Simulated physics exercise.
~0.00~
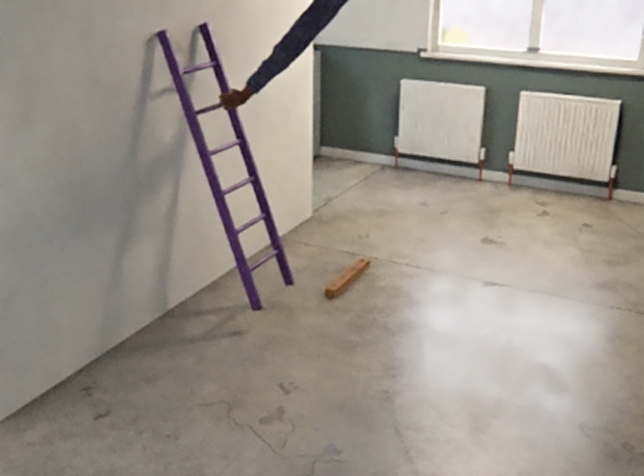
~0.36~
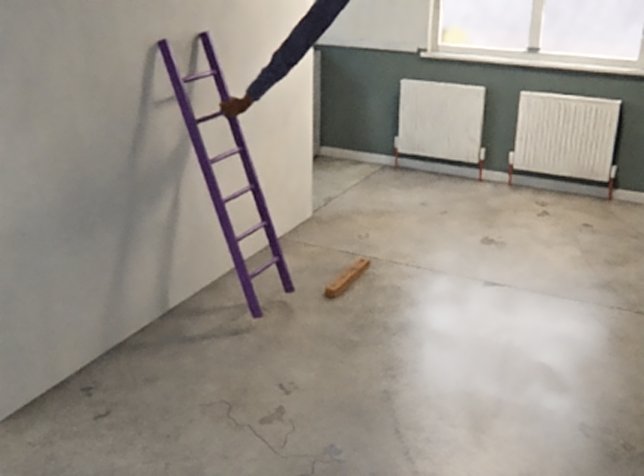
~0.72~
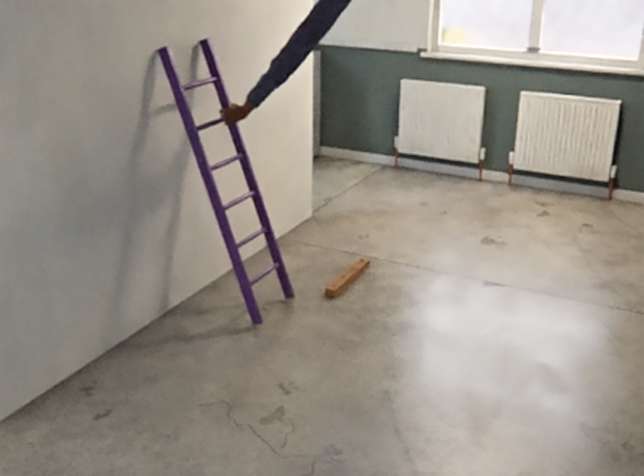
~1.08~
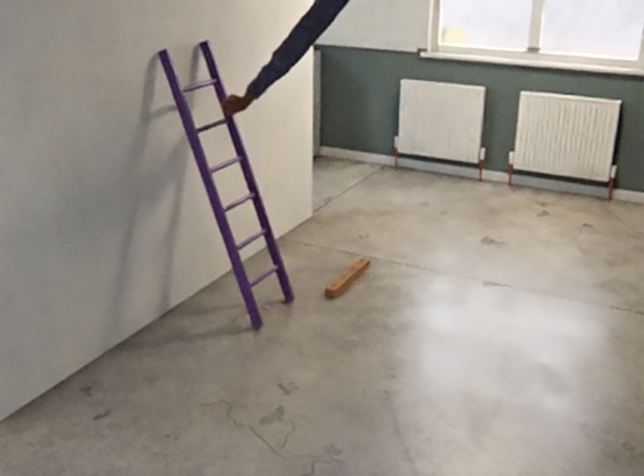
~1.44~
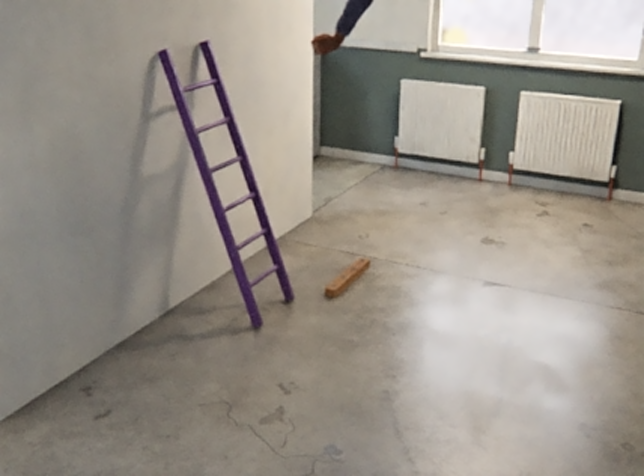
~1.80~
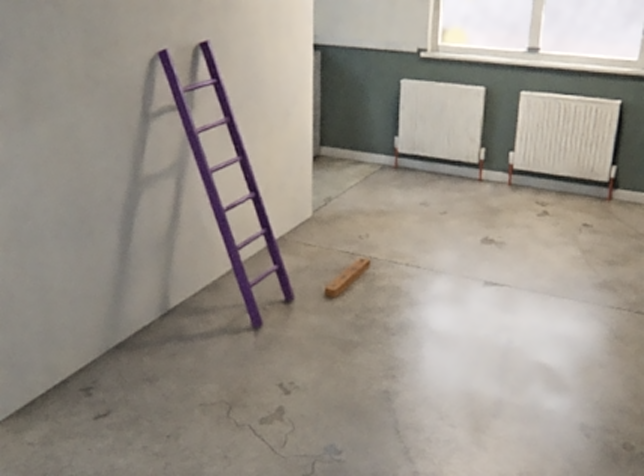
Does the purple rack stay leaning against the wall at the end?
Yes, the purple rack stays leaning against the wall after the hand has let go and moved out of view.
